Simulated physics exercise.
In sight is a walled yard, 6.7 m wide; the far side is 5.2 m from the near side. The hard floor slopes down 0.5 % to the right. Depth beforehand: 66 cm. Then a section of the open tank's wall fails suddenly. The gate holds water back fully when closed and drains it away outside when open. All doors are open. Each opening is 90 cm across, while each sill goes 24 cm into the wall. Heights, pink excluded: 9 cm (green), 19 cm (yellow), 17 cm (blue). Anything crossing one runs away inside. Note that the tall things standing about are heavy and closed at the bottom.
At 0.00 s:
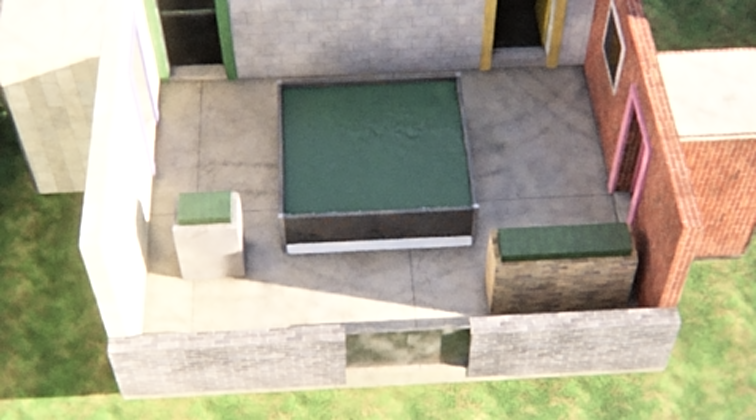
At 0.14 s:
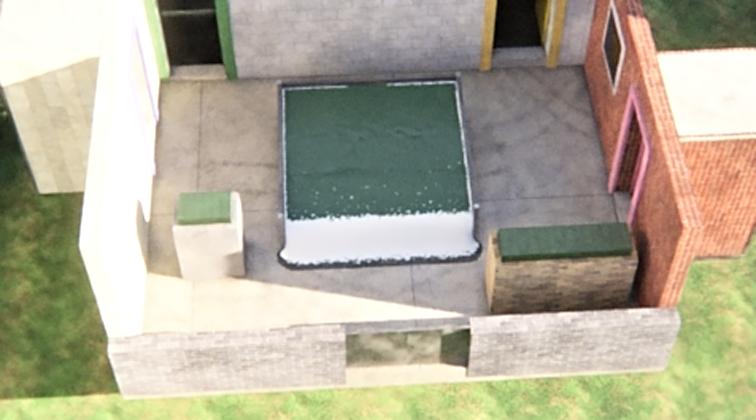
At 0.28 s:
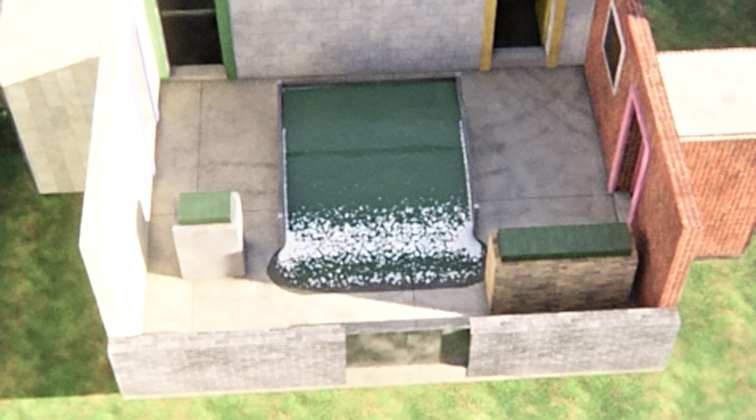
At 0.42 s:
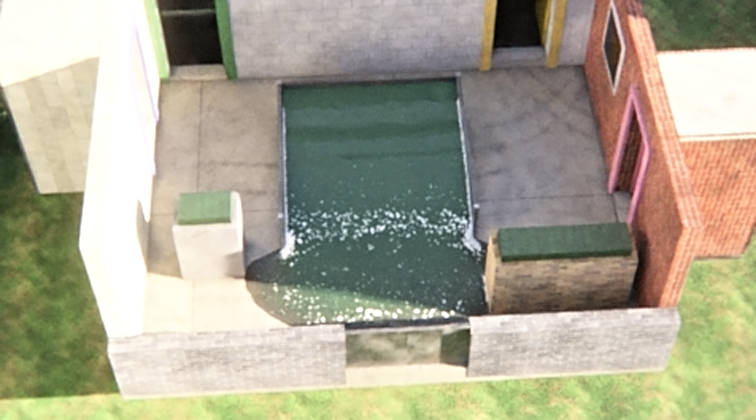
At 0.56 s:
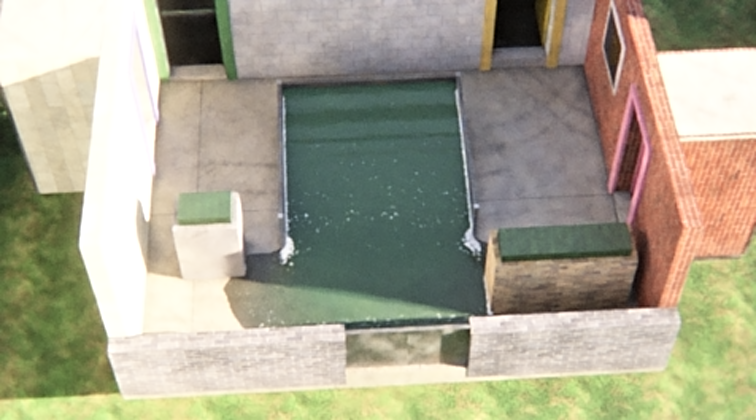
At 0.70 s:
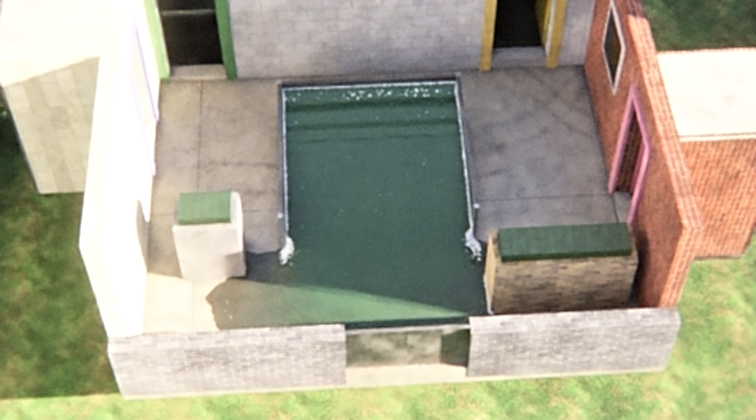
Dark green water bursting from the front of an open tank in a walled yard, foaming white, then spreading across the floor.
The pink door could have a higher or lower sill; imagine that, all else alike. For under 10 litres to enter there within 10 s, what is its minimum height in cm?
Its minimum height would be about 14 cm.
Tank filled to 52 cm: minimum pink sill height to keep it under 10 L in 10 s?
Roughly 10.5 centimetres.
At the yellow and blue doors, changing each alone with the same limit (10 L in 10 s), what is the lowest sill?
Roughly 13.5 cm for the yellow door and roughly 8.0 cm for the blue door.
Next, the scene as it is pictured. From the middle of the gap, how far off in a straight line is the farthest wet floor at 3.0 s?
About 4.0 m.
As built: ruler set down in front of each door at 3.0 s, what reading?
Green door 0 cm, yellow door 0 cm, pink door 8 cm, blue door 4 cm.
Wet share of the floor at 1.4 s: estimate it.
The wet part is about 35 per cent.
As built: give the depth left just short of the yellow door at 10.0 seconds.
A ruler would read roughly 14.5 cm.
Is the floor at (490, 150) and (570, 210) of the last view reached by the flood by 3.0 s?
First untouched, then soaked.
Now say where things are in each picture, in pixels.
The open tank at (374, 146) is whole and still, 66 cm deep; the pink door at (630, 174) is dry, in the first picture.
The front is at (290, 264), 0.3 m from the gap at (379, 232); 0.6 m2 of floor is wet, 66 cm left at the back, in the second picture.
The gap is at (379, 234), the front 0.7 m out at (295, 289); the back of the open tank holds 66 cm, in the third picture.
The gap is at (379, 235), the front 1.3 m out at (314, 325); the back of the open tank holds 66 cm, in the fourth picture.
The gap is at (379, 236), the front 1.9 m out at a hidden place; the back of the open tank holds 66 cm, in the fifth picture.
The gap is at (379, 236), the front 1.9 m out at a hidden place; the back of the open tank holds 60 cm; the pink door at (630, 174), 3.5 m from the gap, is still 1.3 m from the nearest water, in the sixth picture.
After 1.4 s water covers 35 % of the floor, deepest (50 cm) near (414, 343); it has not reached the pink door.
After 3.0 s water covers 55 % of the floor, deepest (53 cm) near (591, 346); 8 cm at the pink door, 7 litres in over its 6 cm sill.
After 10.0 s water covers 100 % of the floor, deepest (18 cm) near (371, 311); 13 cm at the pink door, 124 litres in over its 6 cm sill.
At the pink door as built, the water arrived by 1.6 s and peaked near 16 cm at 4.0 s.
Run again over the same 10 s with other heights there, 20 litres in over 12 cm, 5 litres over 16 cm. The limit of 10 litres is kept from about 14 cm up.
